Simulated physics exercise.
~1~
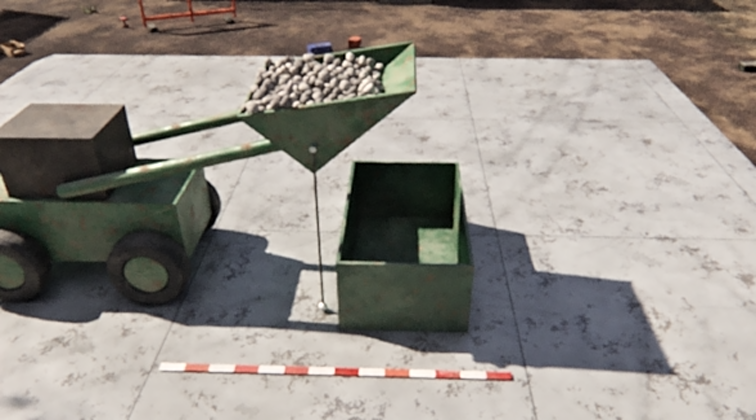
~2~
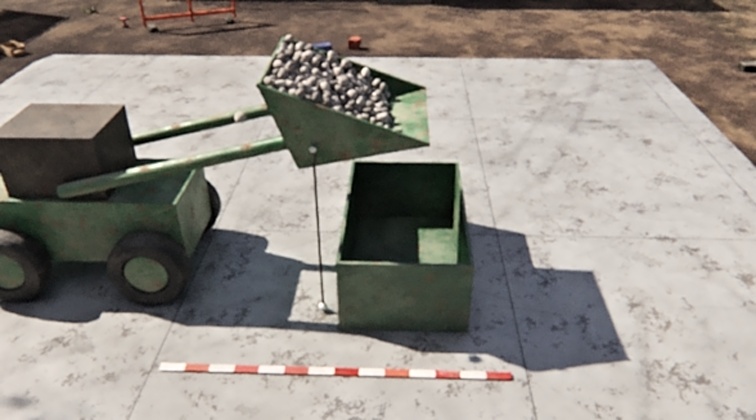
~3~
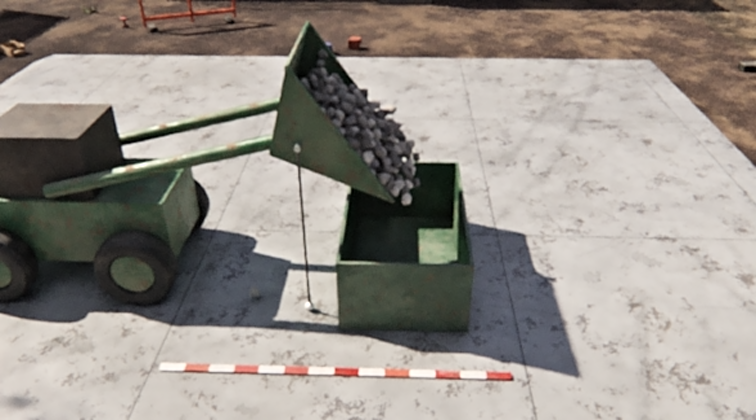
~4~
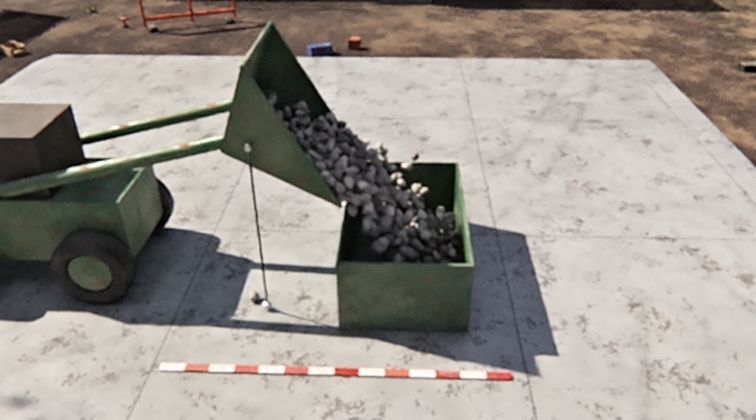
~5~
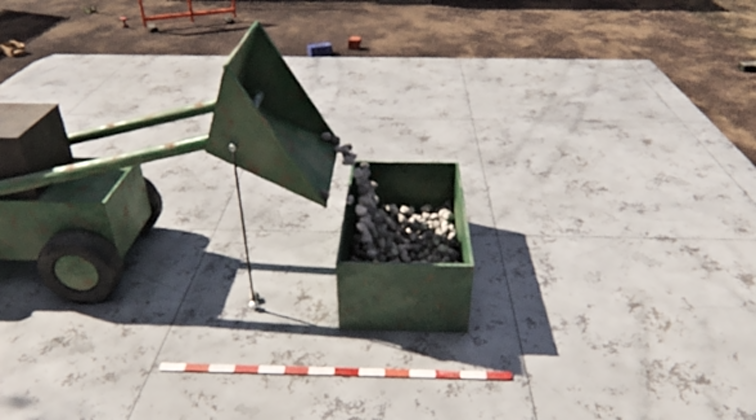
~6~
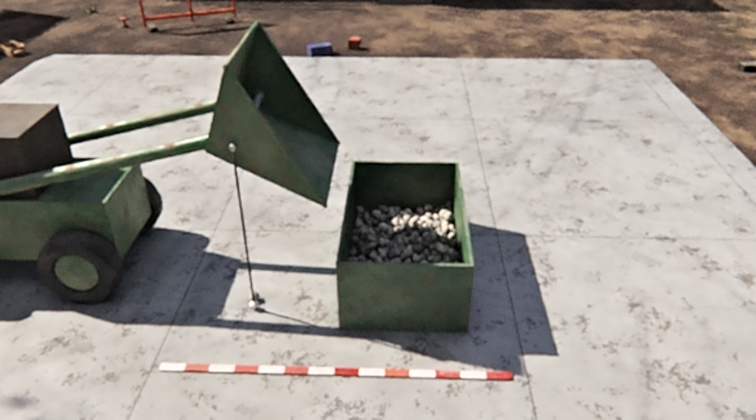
A green wheeled loader with a dark block on its back stands at the left of a pale concrete slab, seen from above, its raised bucket heaped with grey rounded stones. An open green bin sits in front of it, behind a red and white striped bar, and a thin rod with a white ball hangs below the bucket. The bucket tips forward to the right, and the loader backs away to the left as the stones slide over the lip into the bin. The last few trickle in, leaving the bucket empty and still tilted, with all the stones lying in the bin.
